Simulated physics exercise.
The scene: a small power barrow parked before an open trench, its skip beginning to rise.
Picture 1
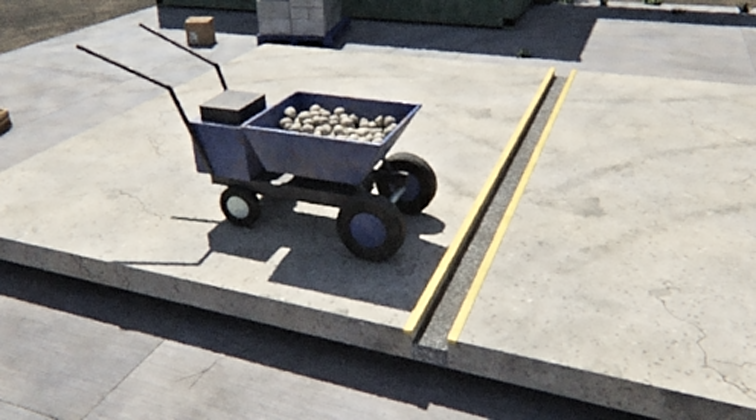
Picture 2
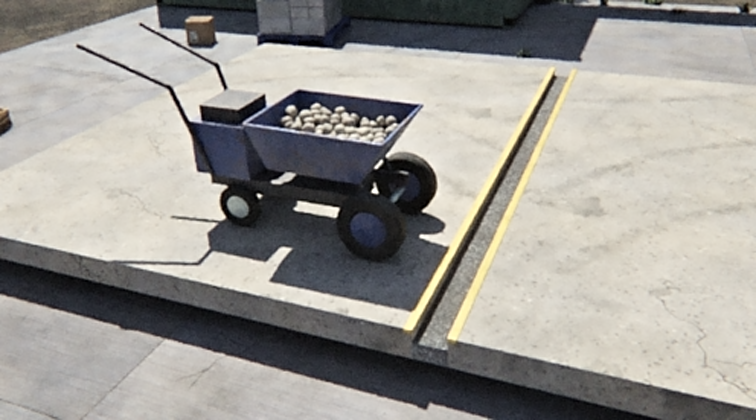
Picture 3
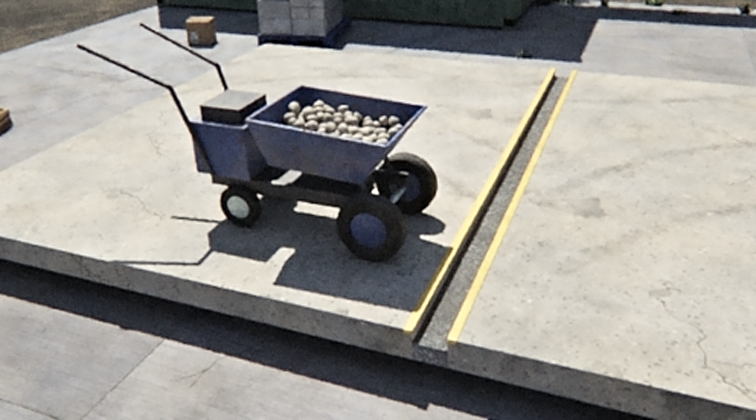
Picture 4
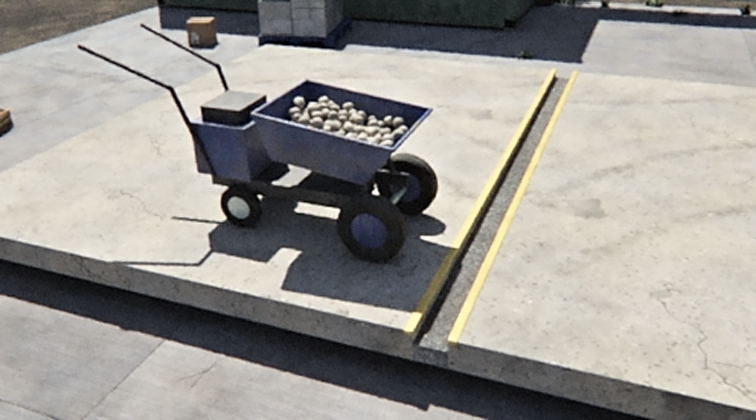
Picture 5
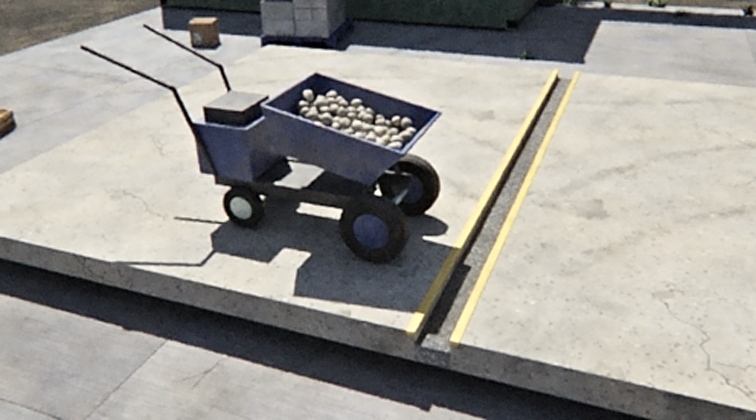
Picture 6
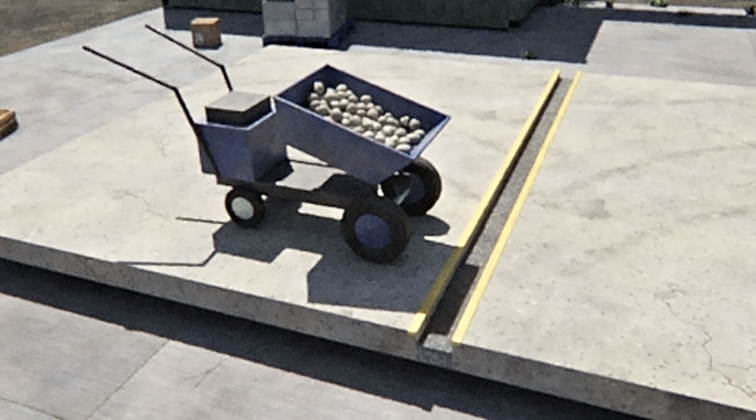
A small dark blue power barrow stands on a pale concrete slab in sunlight, seen from above and to one side. Rounded pale stones fill its skip, black handles rise at the left, and a narrow, yellow-edged trench crosses the slab to its right. The skip starts level, then its rear gradually lifts and it tilts toward the trench, while the wheels stay put and the view barely shifts.
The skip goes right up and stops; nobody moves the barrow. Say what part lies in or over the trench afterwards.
The trench ends with under half of it.
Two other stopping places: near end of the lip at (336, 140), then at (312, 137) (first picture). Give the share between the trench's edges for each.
The first gives 50 %, the second 30 %.
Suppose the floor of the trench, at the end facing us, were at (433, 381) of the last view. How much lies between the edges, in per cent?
Some 30 per cent.
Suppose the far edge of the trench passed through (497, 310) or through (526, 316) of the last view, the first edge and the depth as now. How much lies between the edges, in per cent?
About 50 and 90 per cent.
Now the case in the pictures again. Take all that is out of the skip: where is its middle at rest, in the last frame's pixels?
Roughly at (525, 250).
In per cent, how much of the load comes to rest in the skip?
Roughly 0 in a hundred.
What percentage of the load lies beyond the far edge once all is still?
Close to 75 per cent.
Soon, skip tipped steeply; all in the skip.
A while on, skip tipped right over; about two thirds in the skip; a stray few in or heaped over the trench; about a third beyond it; a small part falling.
Towards the end, skip tipped right over; a stray few in the skip; about a quarter in or heaped over the trench; most beyond it.
Finally, skip tipped right over; about a quarter in or heaped over the trench; most beyond it.
